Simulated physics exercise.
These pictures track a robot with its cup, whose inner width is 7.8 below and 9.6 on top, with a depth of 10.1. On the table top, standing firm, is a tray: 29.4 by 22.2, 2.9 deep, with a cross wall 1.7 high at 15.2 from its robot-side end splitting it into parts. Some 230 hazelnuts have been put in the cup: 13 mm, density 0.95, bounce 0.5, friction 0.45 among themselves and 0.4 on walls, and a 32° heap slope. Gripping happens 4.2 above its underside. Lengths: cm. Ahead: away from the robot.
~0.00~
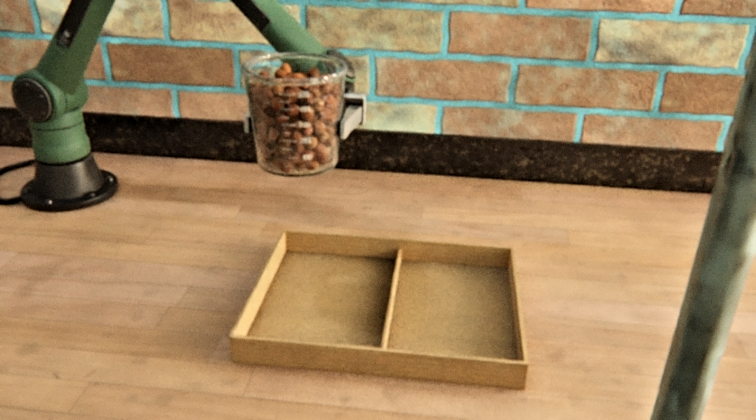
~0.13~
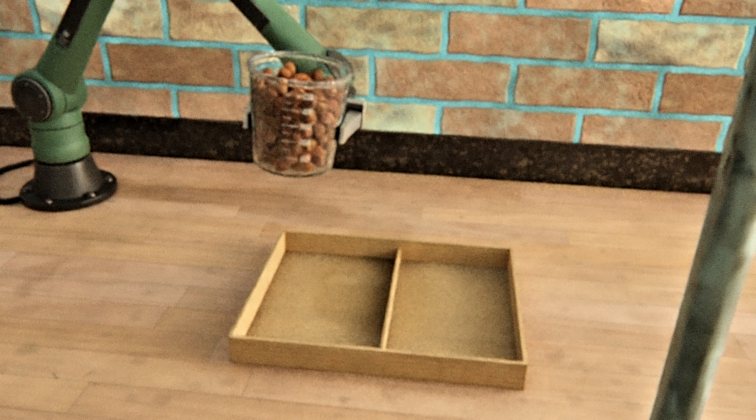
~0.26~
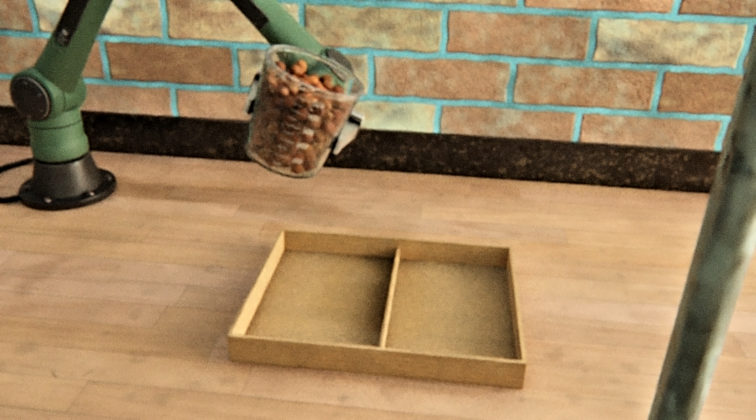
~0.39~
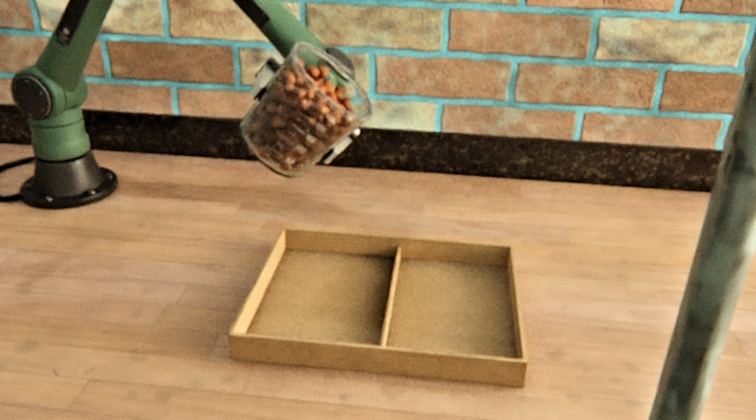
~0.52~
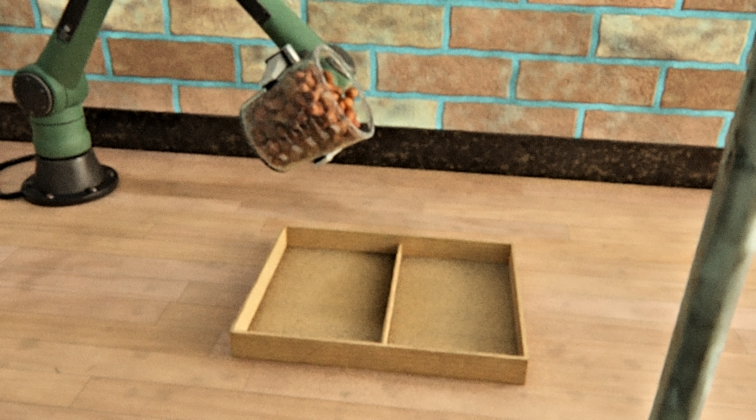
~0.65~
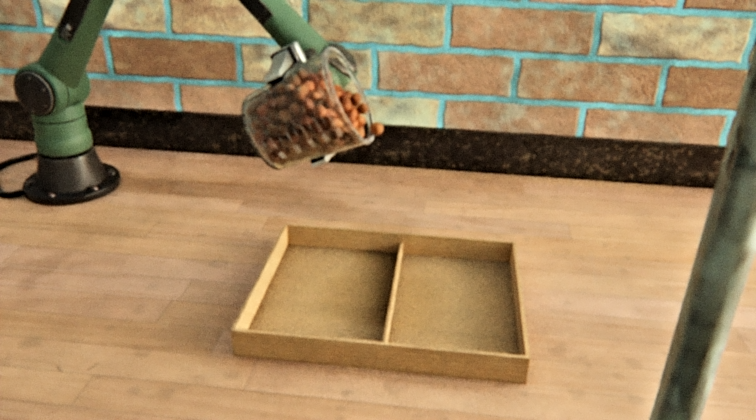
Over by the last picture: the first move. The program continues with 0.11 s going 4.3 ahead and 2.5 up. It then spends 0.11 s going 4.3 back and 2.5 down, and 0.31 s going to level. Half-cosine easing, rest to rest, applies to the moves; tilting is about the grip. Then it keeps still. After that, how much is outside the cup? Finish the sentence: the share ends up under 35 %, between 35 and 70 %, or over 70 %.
The share ends up between 35 and 70 %.
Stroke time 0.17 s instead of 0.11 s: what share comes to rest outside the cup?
In that case around 25 per cent.
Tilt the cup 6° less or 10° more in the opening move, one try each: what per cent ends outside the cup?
50 and 75 percent.
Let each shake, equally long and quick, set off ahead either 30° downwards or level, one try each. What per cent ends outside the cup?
20 and 40 %.
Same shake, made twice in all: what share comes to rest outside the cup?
About 70 %.
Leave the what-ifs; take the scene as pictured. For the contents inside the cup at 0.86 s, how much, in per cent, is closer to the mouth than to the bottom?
Around 90 percent.
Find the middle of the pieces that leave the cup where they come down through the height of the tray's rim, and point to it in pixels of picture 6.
Estimated centre around (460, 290) in pixels.
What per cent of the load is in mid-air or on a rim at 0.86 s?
Estimated fraction: Near 38 %.
After 0.86 s, tilted 63° forward, highest piece 27 above the table; 141 in the cup, 1 in the far-side part, 87 in flight or on a rim.
After 1.07 s, tilted 16° forward, highest piece 27 above the table; 119 in the far-side part, 93 in the cup, 6 in the robot-side part, 5 on the table or floor, 6 in flight or on a rim.
After 1.38 s, level, highest piece 25 above the table; 117 in the far-side part, 93 in the cup, 11 on the table or floor, 8 in the robot-side part.
After 2.43 s, level, highest piece 25 above the table; 117 in the far-side part, 93 in the cup, 11 on the table or floor, 8 in the robot-side part.
In the end, 117 in the far-side part, 93 in the cup, 11 on the table or floor, 8 in the robot-side part. That is 59 % outside the cup.
